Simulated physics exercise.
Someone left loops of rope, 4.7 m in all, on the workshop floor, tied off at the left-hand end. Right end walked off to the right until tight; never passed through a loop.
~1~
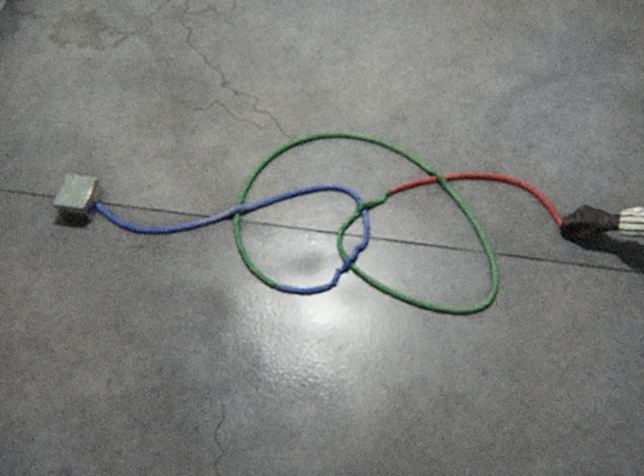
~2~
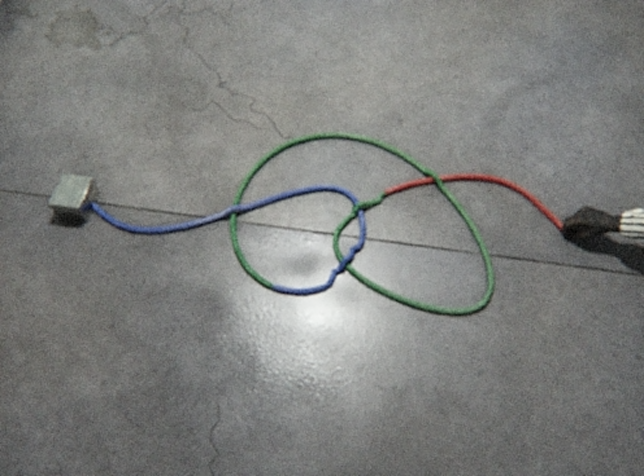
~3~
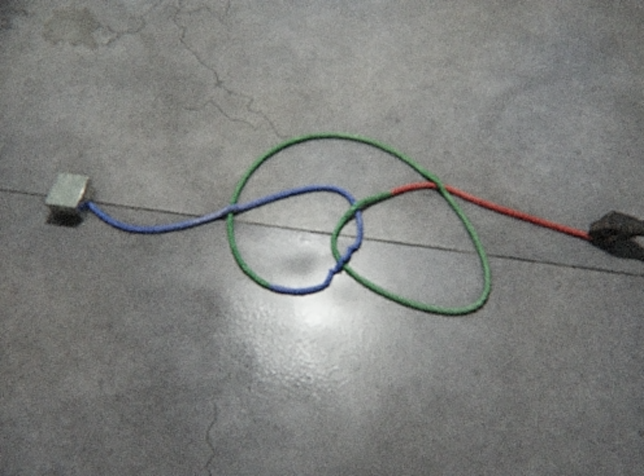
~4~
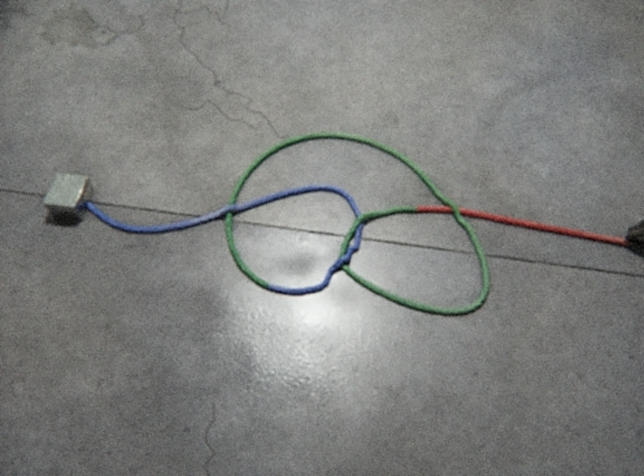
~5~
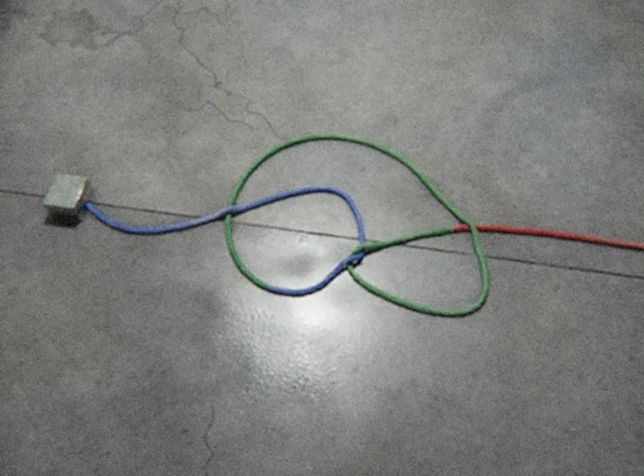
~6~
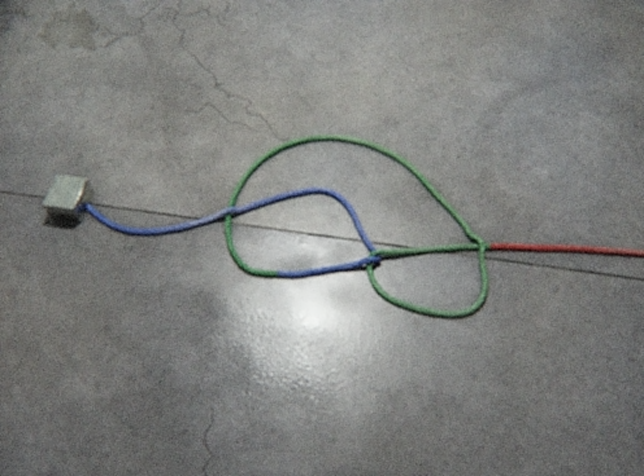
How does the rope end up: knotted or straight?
The rope ends up knotted.
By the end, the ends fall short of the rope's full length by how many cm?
It comes to some 30 cm.
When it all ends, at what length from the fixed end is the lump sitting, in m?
1.4 m.
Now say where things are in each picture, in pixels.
Crossings (238, 211) blue over green, (363, 205) green over blue, (356, 269) blue over green, (439, 179) green over red; rope runs through (227, 215) (303, 290) (349, 135) (463, 310) (444, 177); grip (566, 232), in the first picture.
Rope runs through (223, 215) (346, 136) (440, 179); grip (567, 233), in the second picture.
Rope runs through (220, 214) (343, 135) (448, 188); grip (594, 237), in the third picture.
Rope runs through (218, 214) (342, 136) (478, 214); grip (631, 242), in the fourth picture.
Rope runs through (218, 215) (341, 137) (514, 230), in the fifth picture.
Rope runs through (218, 216) (304, 273) (341, 138) (453, 314) (553, 248), in the sixth picture.
Next, the ends are 2.7 m apart, loops still 43 cm across.
Then, the ends are 3.5 m apart, loops still 11 cm across.
After that, the ends are 4.2 m apart, loops still 10 cm across.
Later, the ends are 4.4 m apart, loops still 8 cm across.
At the end, the ends are 4.4 m apart, loops still 9 cm across.
